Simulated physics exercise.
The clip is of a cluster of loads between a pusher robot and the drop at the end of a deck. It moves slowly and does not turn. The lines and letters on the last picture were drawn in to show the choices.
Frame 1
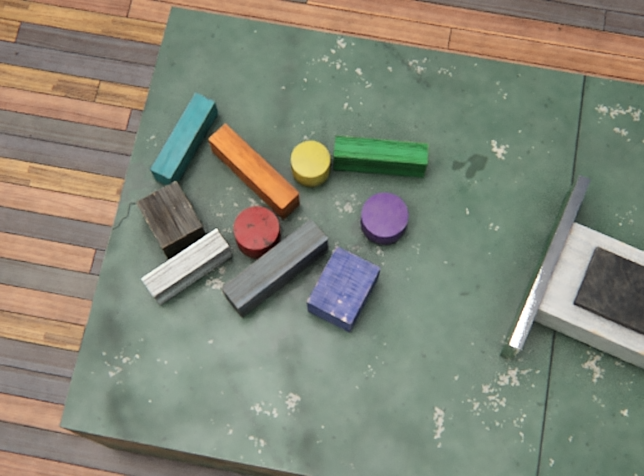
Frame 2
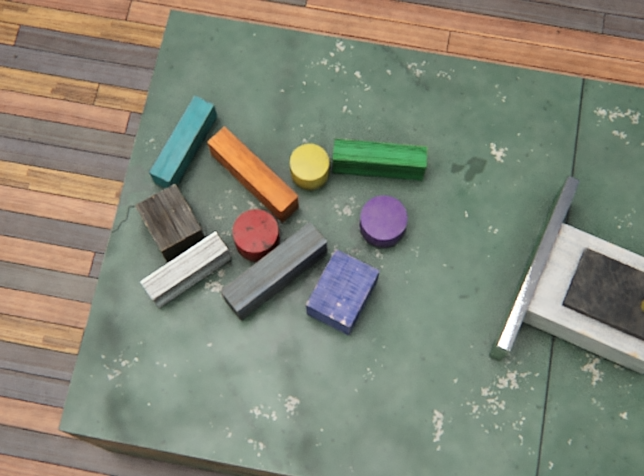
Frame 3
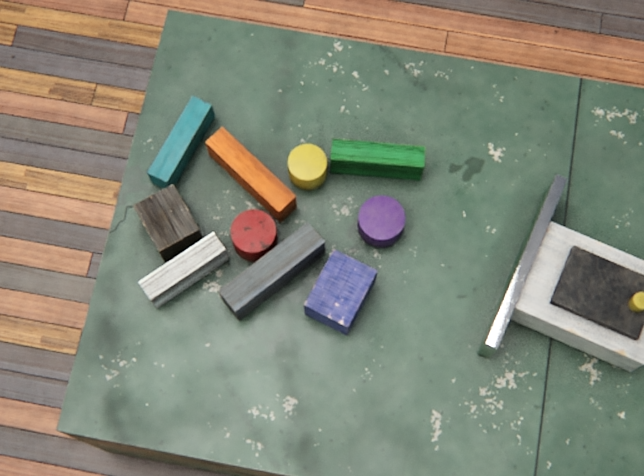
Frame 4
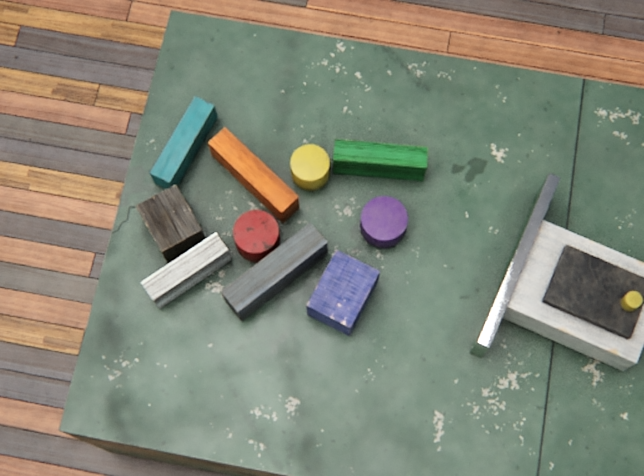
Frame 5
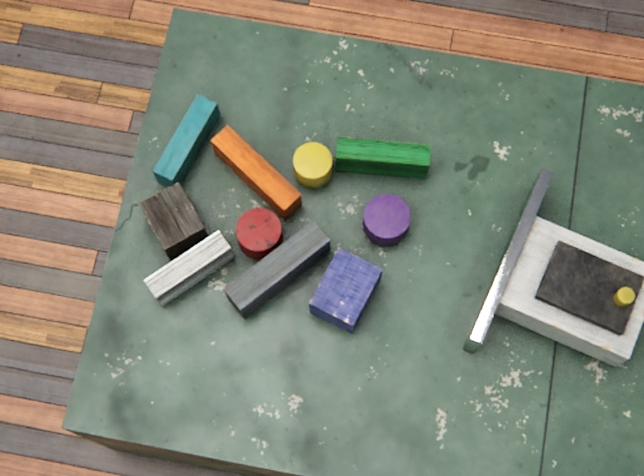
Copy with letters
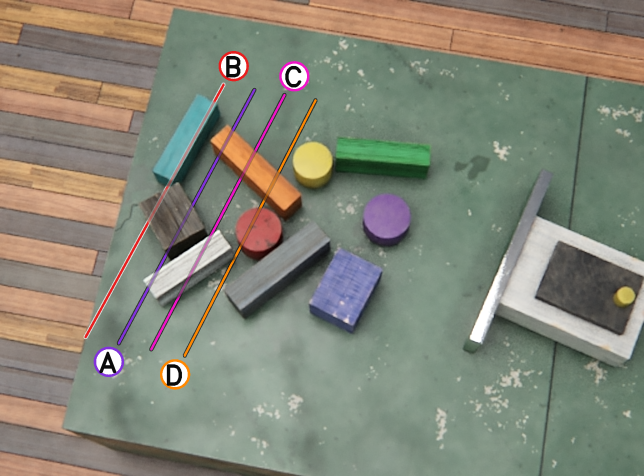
A white robot with a flat pusher blade creeps left toward a cluster of colourful blocks.
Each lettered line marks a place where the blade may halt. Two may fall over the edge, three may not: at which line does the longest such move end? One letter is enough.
The farthest such stop is C.
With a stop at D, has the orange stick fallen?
No.
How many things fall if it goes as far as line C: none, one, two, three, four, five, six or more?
In all, two.
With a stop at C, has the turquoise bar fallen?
No.
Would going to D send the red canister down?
By then, no.
On the copy, A at (189, 211); B at (157, 205); C at (221, 217); D at (253, 222).
On C. First, robot (475, 265); turquoise bar (187, 142); black crate (174, 223).
Then, robot (368, 246); black crate (163, 216); white stick (171, 270).
Finally, robot (286, 231); black crate over the edge; white stick over the edge; two fallen.
By contrast, A drops five; B drops six; D is within the limit but short.
